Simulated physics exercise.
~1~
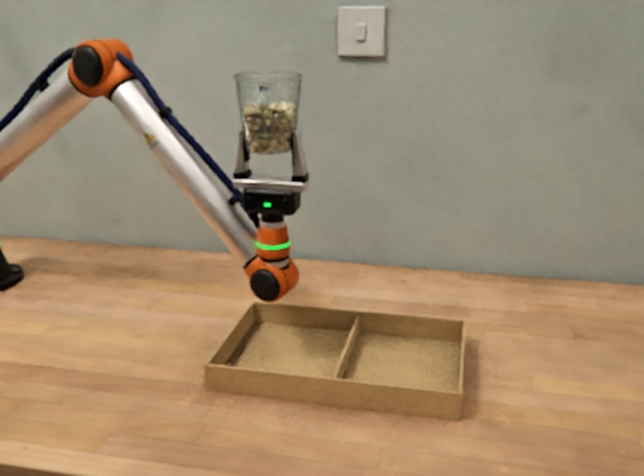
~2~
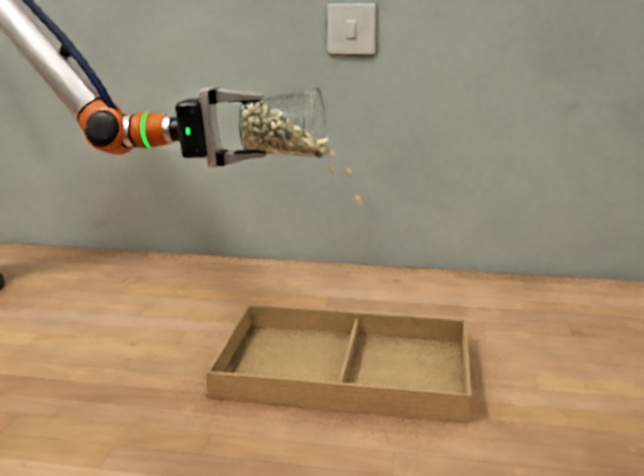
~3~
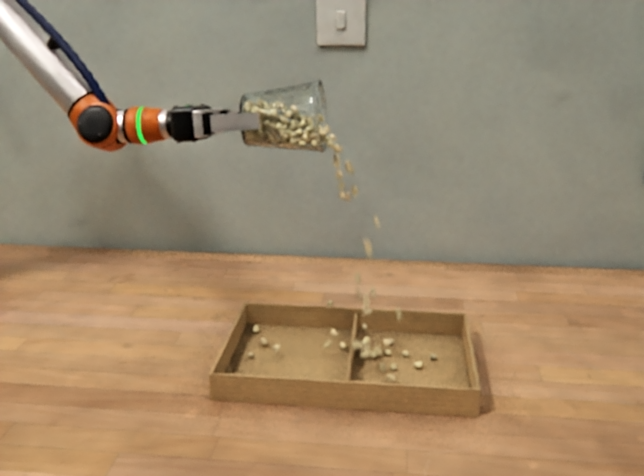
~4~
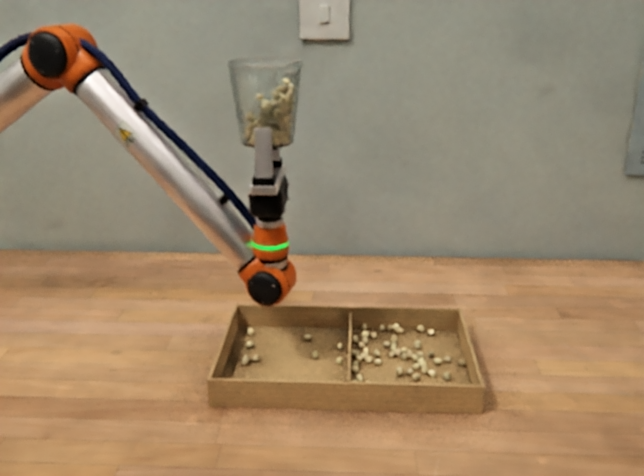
A silver and orange robot arm reaches in from the left above a wooden table, seen from the front against a grey-green wall with a light switch. Its gripper holds a clear cup of pale dried beans upright over a shallow brown tray divided into two parts. The arm swings the cup onto its side, and a few beans begin to drop from the rim. The gripper turns while more beans stream down, scattering on both sides of the divider. Finally the arm brings the cup upright, still holding many beans, with most of the spilled ones in the tray's right part.
